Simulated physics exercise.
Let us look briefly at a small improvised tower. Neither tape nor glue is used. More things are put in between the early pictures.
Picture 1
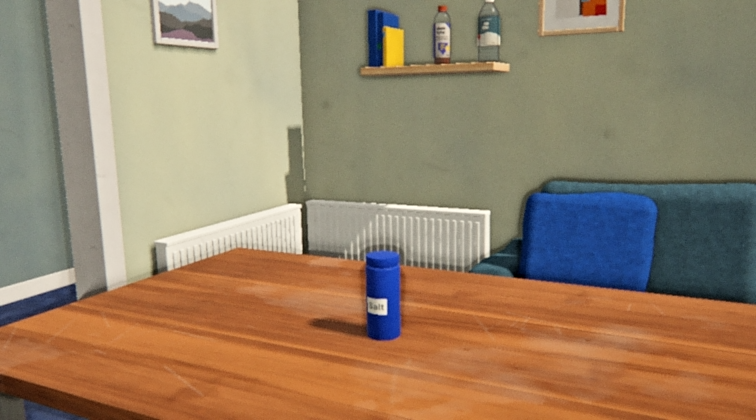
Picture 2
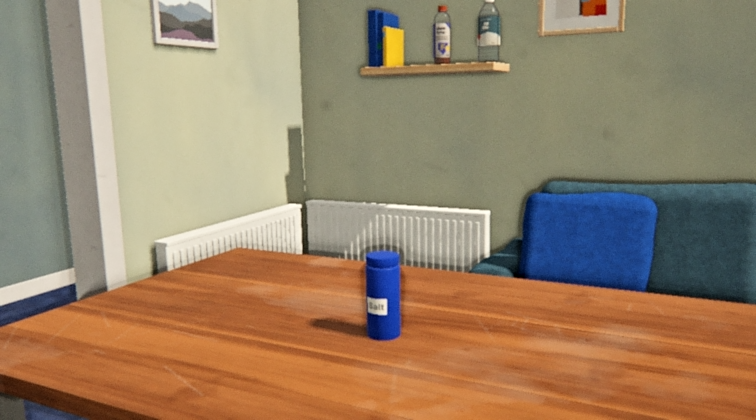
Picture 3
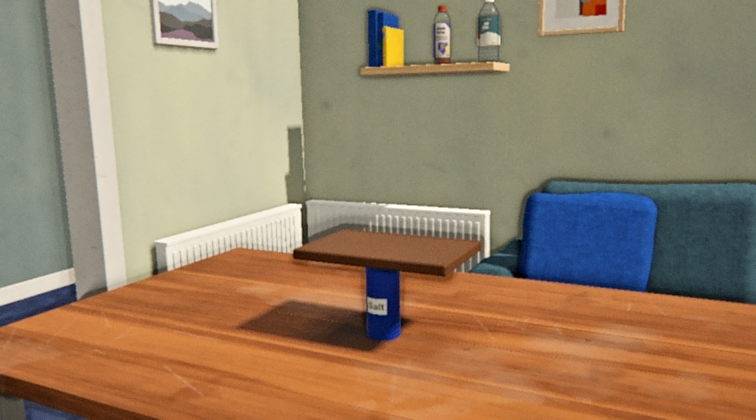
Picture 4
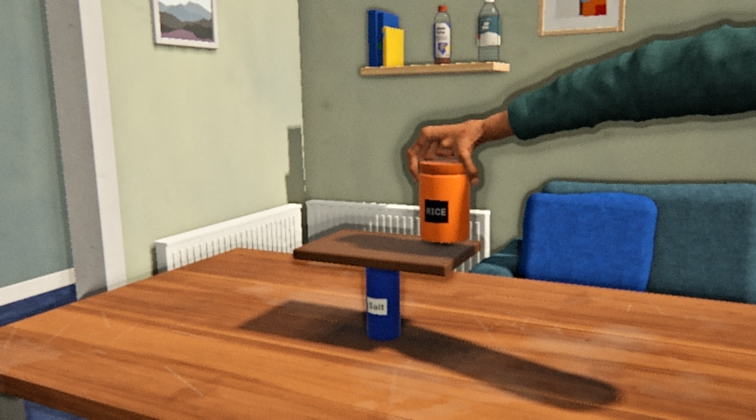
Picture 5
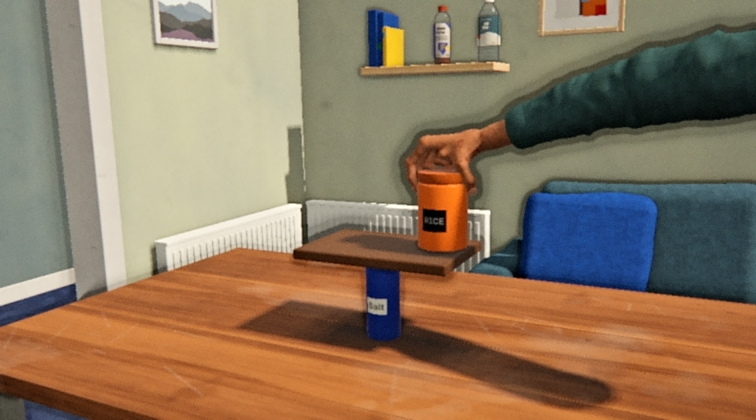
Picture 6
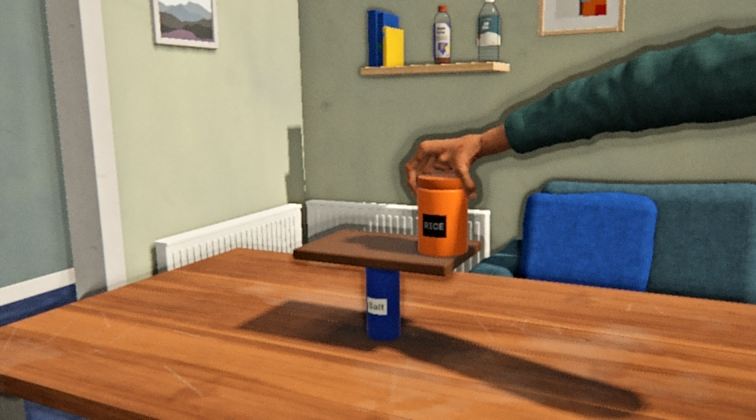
A blue salt jar gets a board on top, then a hand lowers an orange jar onto it.
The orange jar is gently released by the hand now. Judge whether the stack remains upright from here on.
The stack does not stay intact.
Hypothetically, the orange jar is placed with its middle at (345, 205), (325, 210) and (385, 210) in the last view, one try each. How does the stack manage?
Topples, topples, stands firm.
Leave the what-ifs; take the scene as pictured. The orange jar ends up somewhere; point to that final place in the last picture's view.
End position in the final view: Approximately (507, 336).
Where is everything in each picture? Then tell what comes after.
In the first picture, the last thing is not in view yet; blue jar (383, 295).
In the second picture, the last thing is not in view yet; blue jar (383, 295).
In the third picture, the last thing is not in view yet; blue jar (383, 295).
The fourth picture shows still above its spot; orange jar (445, 200); blue jar (383, 295).
The fifth picture shows still above its spot; orange jar (443, 209); blue jar (383, 295).
The sixth picture shows set down, still held; orange jar (443, 214); blue jar (383, 295).
Then, 0.40 s on from there, orange jar now fallen; brown lid turned 75° from how it was put.
Then, 0.90 s on from there, brown lid on its side.
In the end, fallen, brown lid and orange jar; blue jar unmoved. At the end, from the last picture's camera, orange jar near (507, 336). The stack gives way.
